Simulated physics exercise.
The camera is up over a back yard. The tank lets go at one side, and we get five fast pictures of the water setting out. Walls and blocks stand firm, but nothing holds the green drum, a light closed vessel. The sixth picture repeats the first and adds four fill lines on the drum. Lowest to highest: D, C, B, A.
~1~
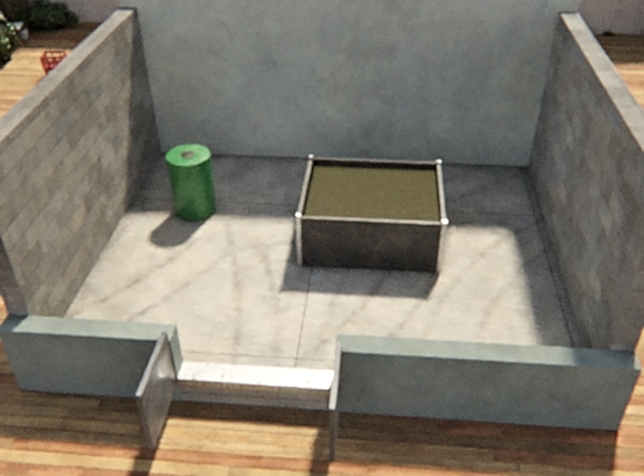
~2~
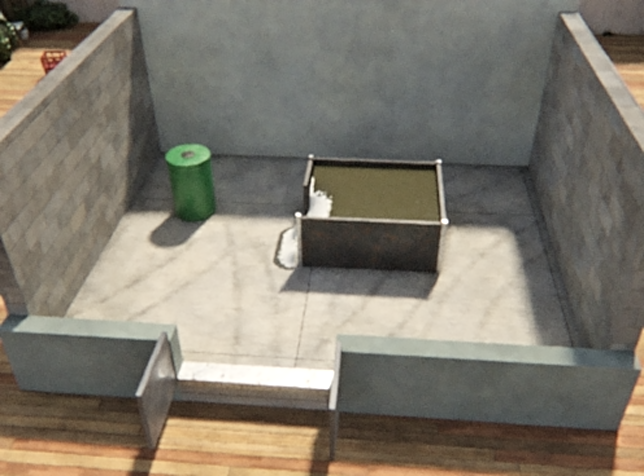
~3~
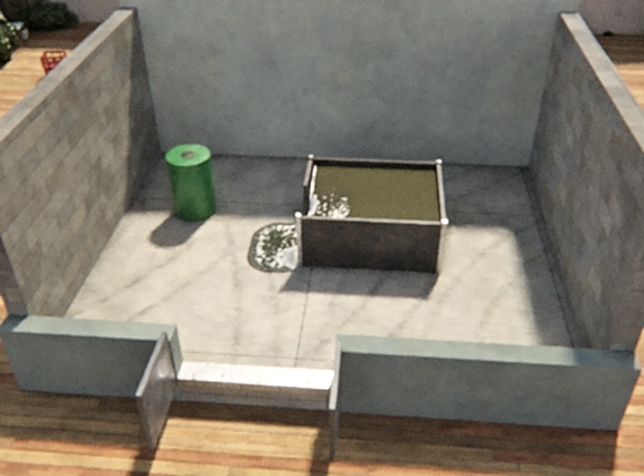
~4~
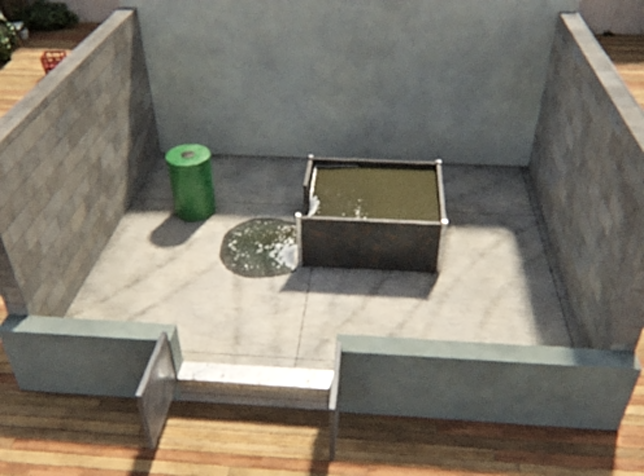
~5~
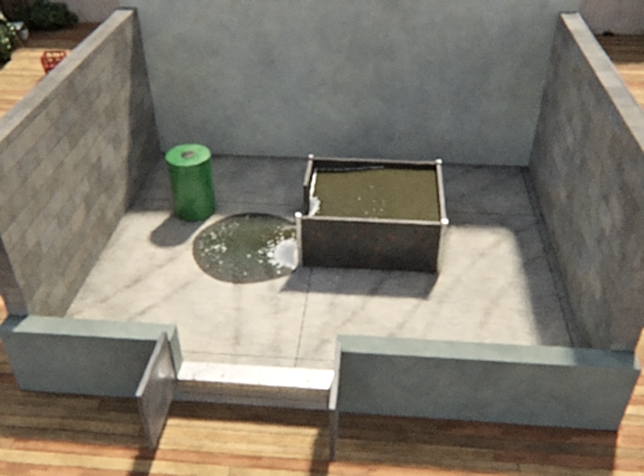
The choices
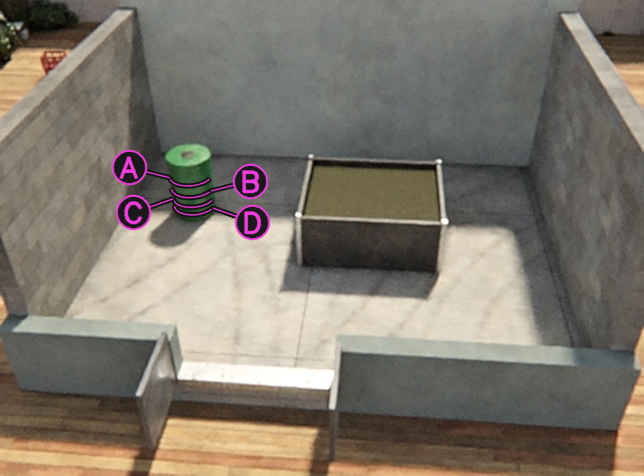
Square tank of murky water in a walled yard leaking from its left side, a puddle spreading across the ground towards a green drum.
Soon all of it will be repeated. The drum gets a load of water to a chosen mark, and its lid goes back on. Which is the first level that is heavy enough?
It is C.
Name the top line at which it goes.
The answer is D.
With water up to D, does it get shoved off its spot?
Yes.
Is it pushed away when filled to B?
No, not at all.
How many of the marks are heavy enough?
Three.
In magenta, A at (185, 186); B at (187, 197); C at (189, 207); D at (190, 214); from the bottom up D, C, B, A.
With A, it does not move.
With B, it does not move.
With C, it does not move.
With D, it is pushed about its own width away.
